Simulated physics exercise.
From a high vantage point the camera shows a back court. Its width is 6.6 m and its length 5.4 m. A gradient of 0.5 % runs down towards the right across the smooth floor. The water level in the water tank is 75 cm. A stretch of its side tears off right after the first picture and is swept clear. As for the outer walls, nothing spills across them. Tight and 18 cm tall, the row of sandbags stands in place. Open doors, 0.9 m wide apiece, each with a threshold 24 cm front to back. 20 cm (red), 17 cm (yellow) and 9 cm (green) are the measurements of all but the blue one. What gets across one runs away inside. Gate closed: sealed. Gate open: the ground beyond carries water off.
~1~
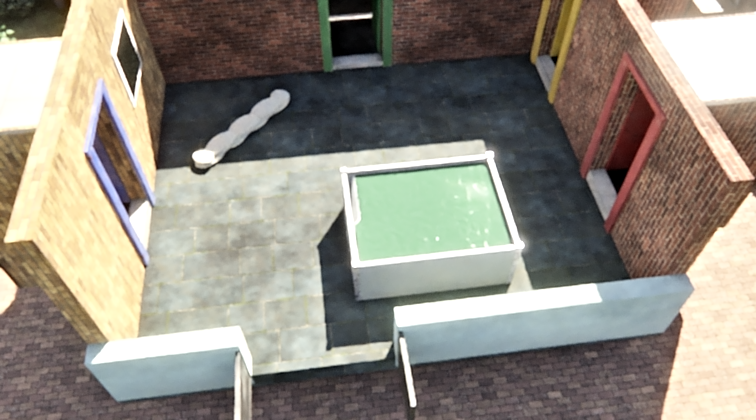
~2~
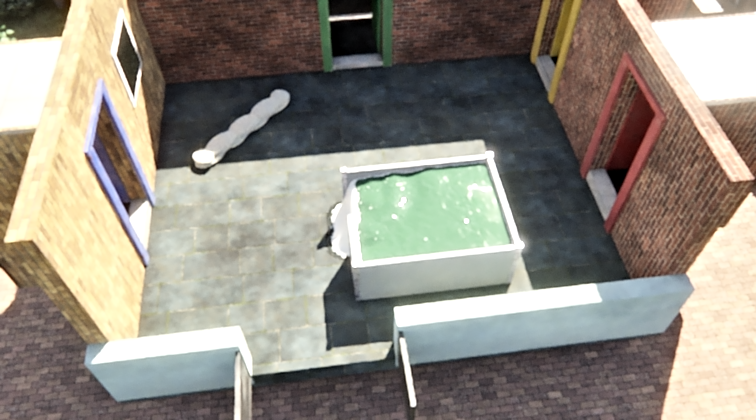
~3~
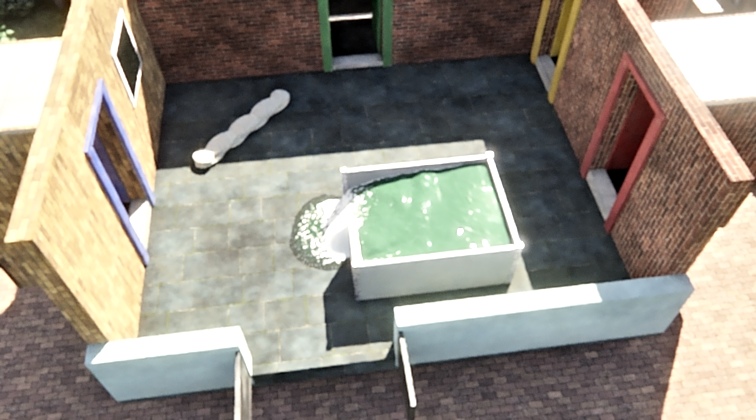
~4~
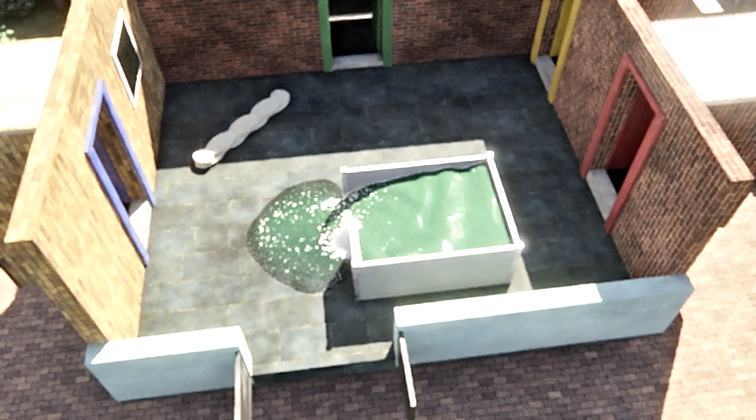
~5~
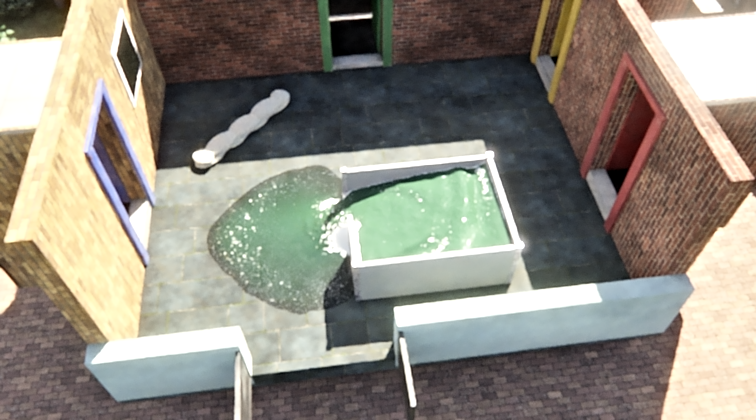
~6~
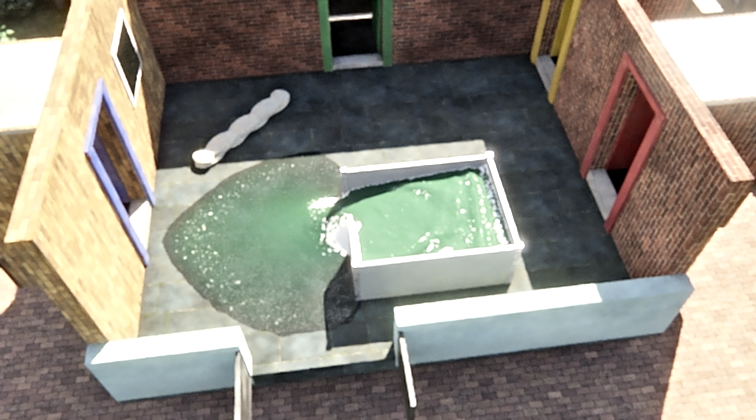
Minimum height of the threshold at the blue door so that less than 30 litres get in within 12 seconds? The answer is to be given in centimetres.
Roughly 21 cm.
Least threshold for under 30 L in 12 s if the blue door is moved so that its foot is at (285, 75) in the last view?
It needs roughly 5.5 cm.
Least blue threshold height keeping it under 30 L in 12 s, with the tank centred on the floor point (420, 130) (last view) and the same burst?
At least roughly 13.5 cm high.
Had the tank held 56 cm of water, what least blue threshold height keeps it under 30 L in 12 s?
Then a height close to 14.5 cm.
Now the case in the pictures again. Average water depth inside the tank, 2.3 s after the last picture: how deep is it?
On average, around 33 cm.
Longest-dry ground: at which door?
The red one comes last.
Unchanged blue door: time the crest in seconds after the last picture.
Roughly 1.0 s.
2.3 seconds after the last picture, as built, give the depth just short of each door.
In cm - blue: 21, red: 0, yellow: 0, green: 2.
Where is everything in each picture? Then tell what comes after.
The first picture shows the water tank at (427, 210) is whole and still, 75 cm deep; the blue door at (127, 186) is dry.
In the second picture, the front is at (332, 249), 0.3 m from the gap at (350, 219); 0.2 m2 of floor is wet, 75 cm left at the back.
In the third picture, the gap is at (350, 220), the front 0.8 m out at (298, 246); the back of the water tank holds 75 cm.
In the fourth picture, water pours out at (351, 220) and has run 1.4 m, to (255, 250); about 7 cm deep outside, 75 cm at the back.
In the fifth picture, water pours out at (351, 220) and has run 1.9 m, to (216, 247); about 5 cm deep outside, 71 cm at the back.
In the sixth picture, the front is at (170, 242), 2.6 m from the gap at (350, 220); 5.2 m2 of floor is wet, 63 cm left at the back; the blue door at (127, 186), 2.9 m from the gap, is still 0.4 m from the nearest water.
Then, 0.7 s after the last picture water covers 30 % of the floor, deepest (34 cm) near (339, 231); 27 cm at the blue door, 1 litre in over its 21 cm threshold.
Then, 2.3 s after the last picture water covers 40 % of the floor, deepest (25 cm) near (145, 273); 21 cm at the blue door, 27 litres in over its 21 cm threshold.
Then, 11.3 s after the last picture water covers 95 % of the floor, deepest (14 cm) near (624, 312); 6 cm at the blue door, 29 litres in over its 21 cm threshold.
At the blue door as built, the water peaked near 30 cm, 1.1 s after the last picture.
With a threshold of 19 cm, 47 litres would have come in within the 12 s; with 25.5 cm, 5 litres. So under 30 litres takes about 21 cm.
